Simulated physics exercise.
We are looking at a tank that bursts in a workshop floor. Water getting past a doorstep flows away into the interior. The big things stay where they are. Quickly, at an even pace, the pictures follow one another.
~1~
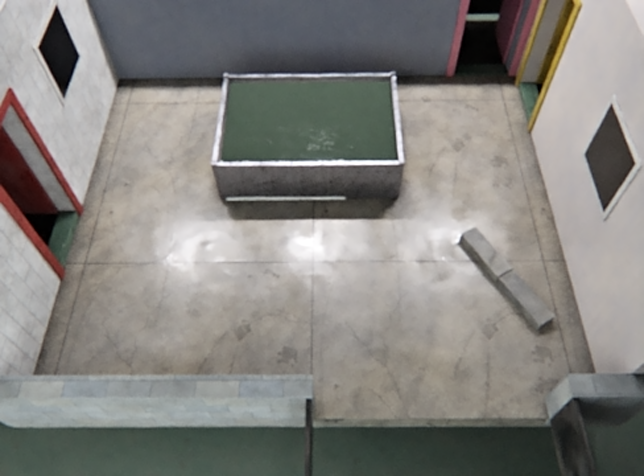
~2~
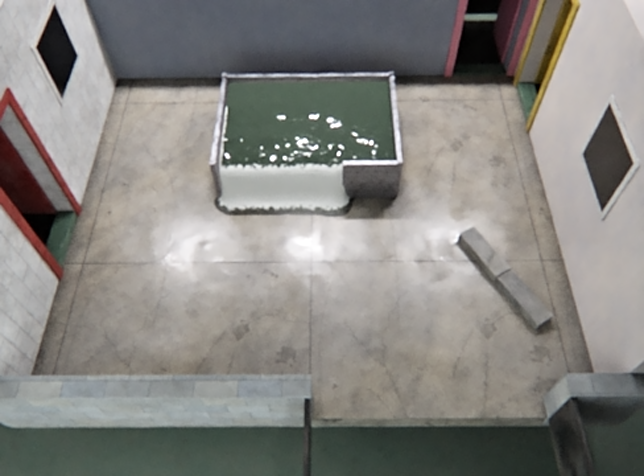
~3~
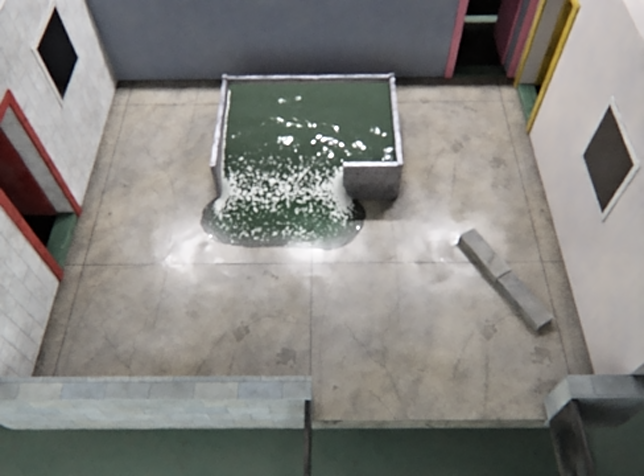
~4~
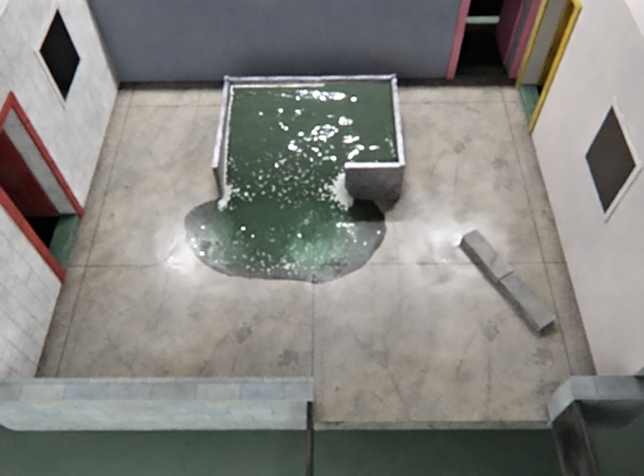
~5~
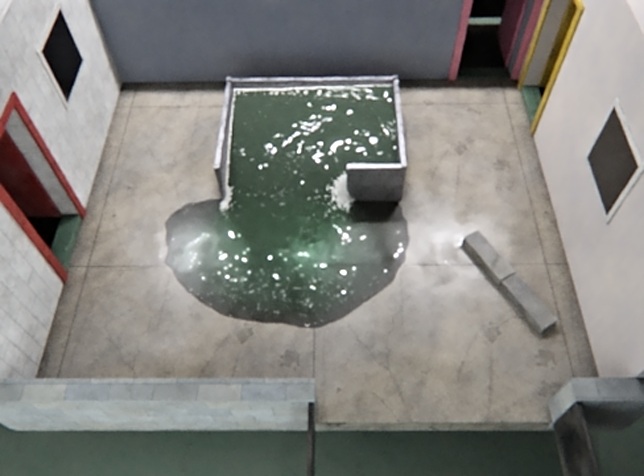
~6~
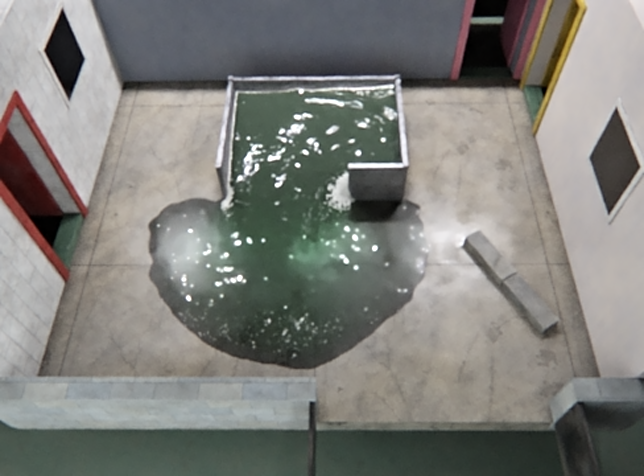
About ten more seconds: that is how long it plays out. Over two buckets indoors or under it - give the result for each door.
Result: The red door will allow in no excess, the yellow door will allow in no excess, the pink door will allow in no excess.
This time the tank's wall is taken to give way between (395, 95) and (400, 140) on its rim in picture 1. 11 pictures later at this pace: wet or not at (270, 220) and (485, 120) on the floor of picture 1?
Respectively: Parched and drenched.
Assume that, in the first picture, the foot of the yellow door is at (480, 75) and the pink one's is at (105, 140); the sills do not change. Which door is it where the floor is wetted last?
I'd name the yellow-painted one.
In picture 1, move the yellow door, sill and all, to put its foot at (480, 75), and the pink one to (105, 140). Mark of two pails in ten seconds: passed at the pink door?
The answer is that pink door tops the limit.
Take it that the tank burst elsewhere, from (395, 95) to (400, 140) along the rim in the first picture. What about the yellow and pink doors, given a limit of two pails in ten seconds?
Well, yellow door gets past it and pink door gets past it.
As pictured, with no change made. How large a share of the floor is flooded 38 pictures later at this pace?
By my count, 70 percent.
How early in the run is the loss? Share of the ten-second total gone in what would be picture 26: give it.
Near 50 in a hundred.
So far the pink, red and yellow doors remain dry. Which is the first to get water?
That's the door marked red.
A moment on, water covers 35 % of the floor; the red door not reached, the yellow door not reached, the pink door not reached.
Next, water covers 40 % of the floor; the red door wet at the sill, nothing in, the yellow door not reached, the pink door not reached.
Then, water covers 45 % of the floor; the red door wet at the sill, nothing in, the yellow door not reached, the pink door not reached.
Later, water covers 70 % of the floor; the red door wet at the sill, nothing in, the yellow door not reached, the pink door not reached.
In the end, water covers 95 % of the floor; the red door under two buckets in, the yellow door wet at the sill, nothing in, the pink door under two buckets in.
